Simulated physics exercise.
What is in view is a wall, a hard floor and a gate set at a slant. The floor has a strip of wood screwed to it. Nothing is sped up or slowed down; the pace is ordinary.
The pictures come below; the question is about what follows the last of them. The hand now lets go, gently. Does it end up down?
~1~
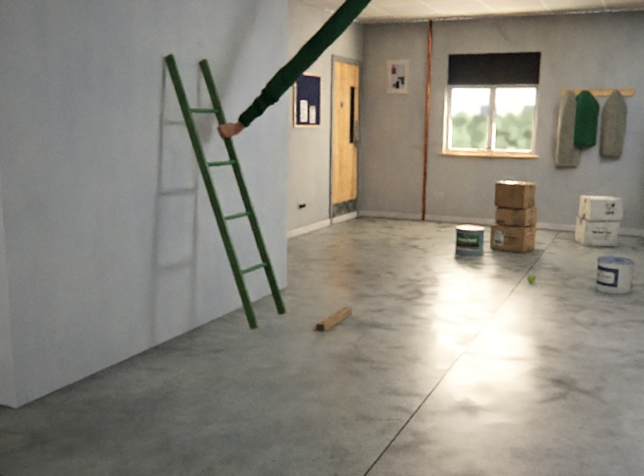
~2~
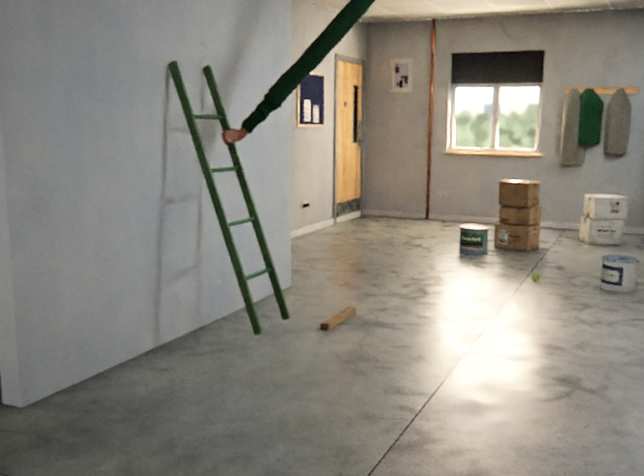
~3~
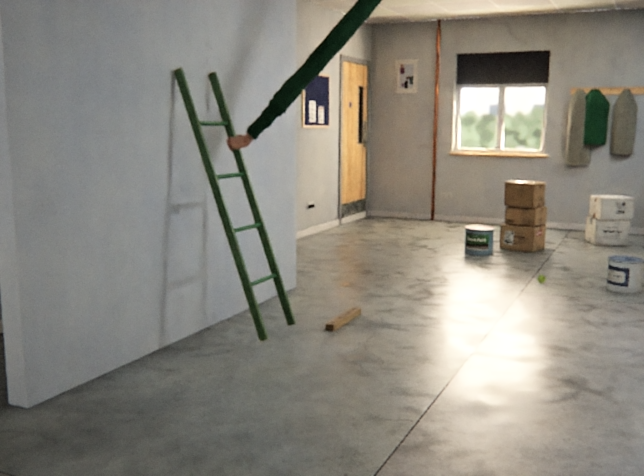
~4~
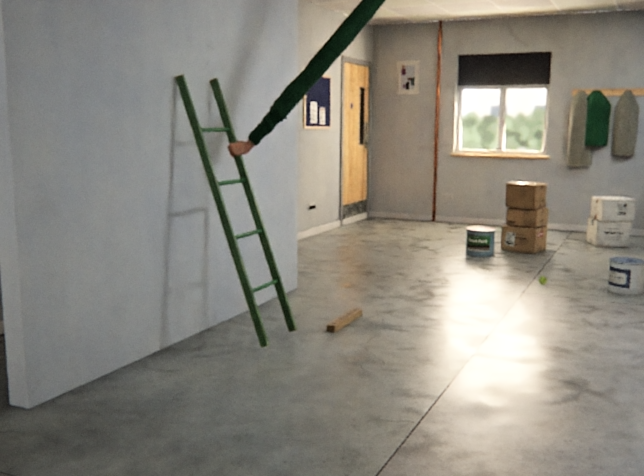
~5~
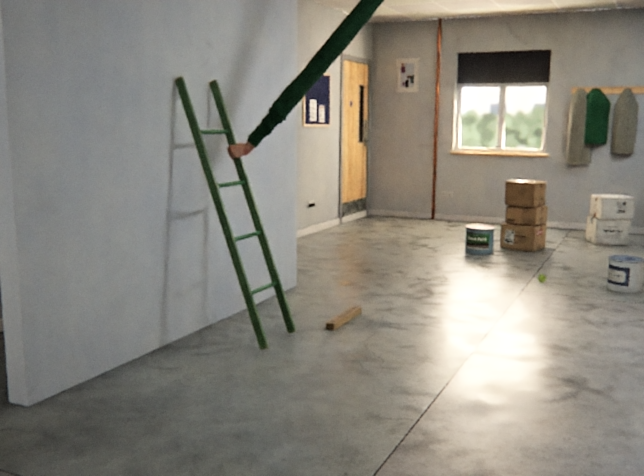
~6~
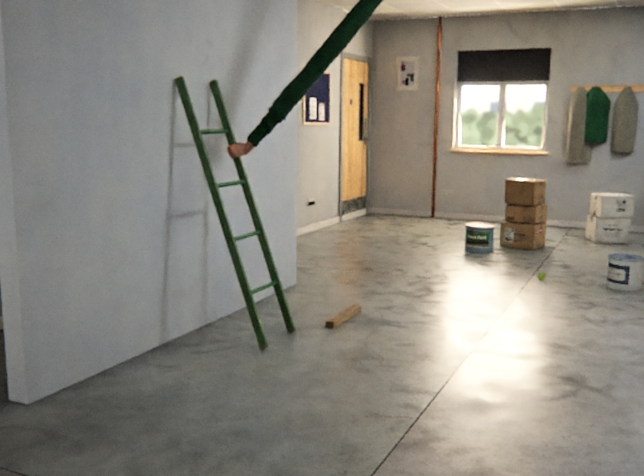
No, it stays up.
Then, 0.32 s later than the last frame, green gate at rest near (238, 210).
When it is over, the green gate remains leaning, near (238, 210).
